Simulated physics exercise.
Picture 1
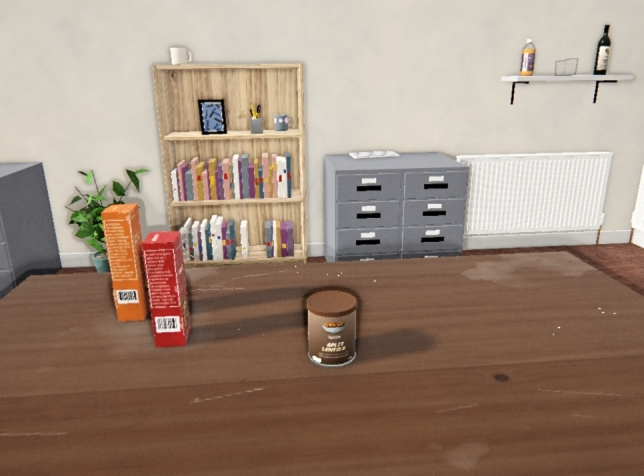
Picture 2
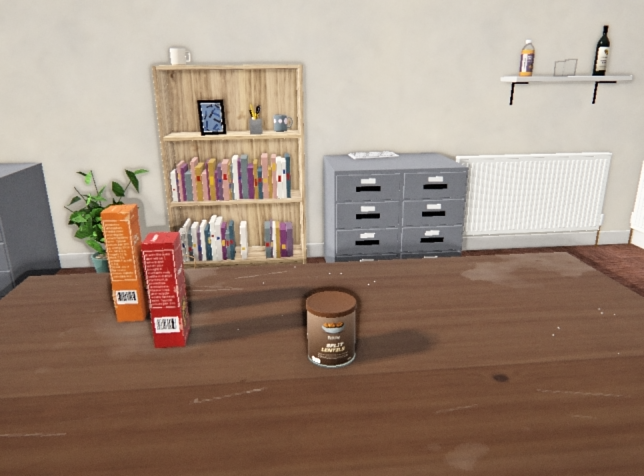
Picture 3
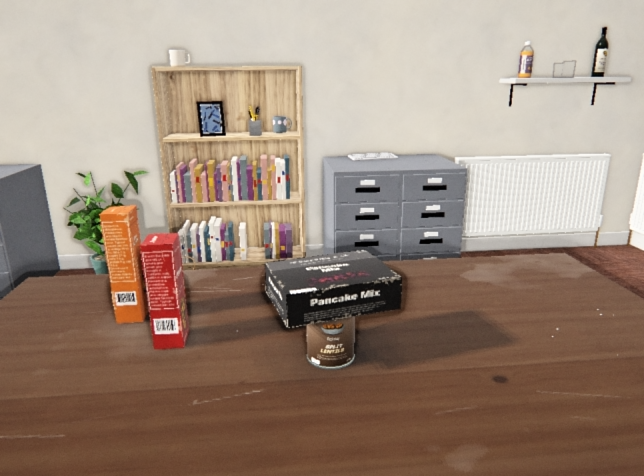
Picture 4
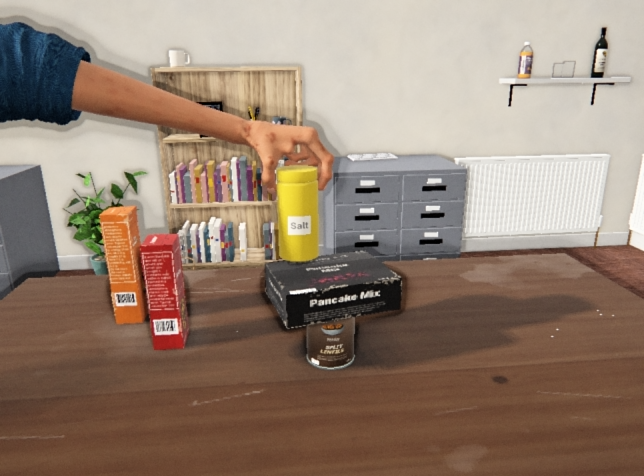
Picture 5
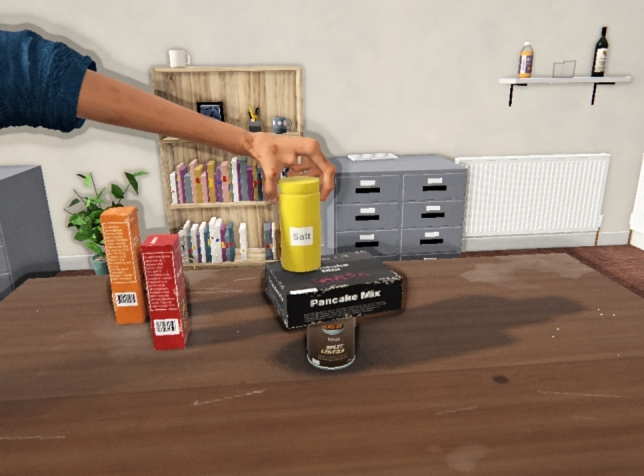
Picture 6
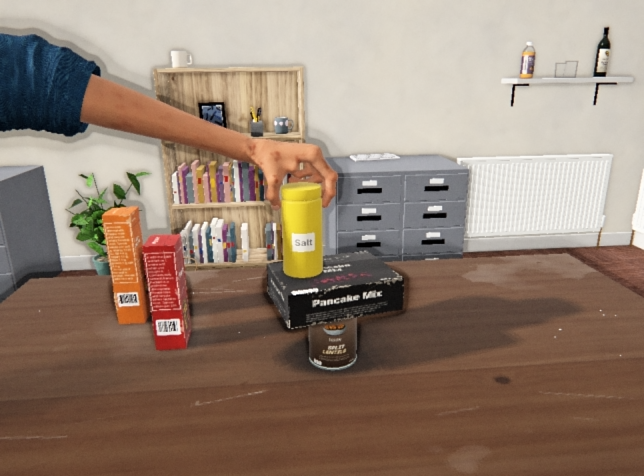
On a wooden table beside two upright cartons, a brown pot stands alone before a black pancake mix packet appears on top of it, and a hand then lowers a yellow salt jar onto the packet, still gripping it.
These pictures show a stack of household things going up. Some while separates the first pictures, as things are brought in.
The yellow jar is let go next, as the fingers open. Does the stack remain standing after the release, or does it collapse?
The stack remains standing.
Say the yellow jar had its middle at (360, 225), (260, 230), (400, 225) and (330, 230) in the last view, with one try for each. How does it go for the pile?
Well, the first time it stays intact, the second time it tips over, the third time it tips over, and the fourth time it stays intact.
Then, 0.50 s on from there, no change.
Then, 1.30 s on from there, yellow jar resting near (302, 230).
In the end, all 5 unmoved. At the end, from the last picture's camera, yellow jar near (301, 230). The pile stays up.
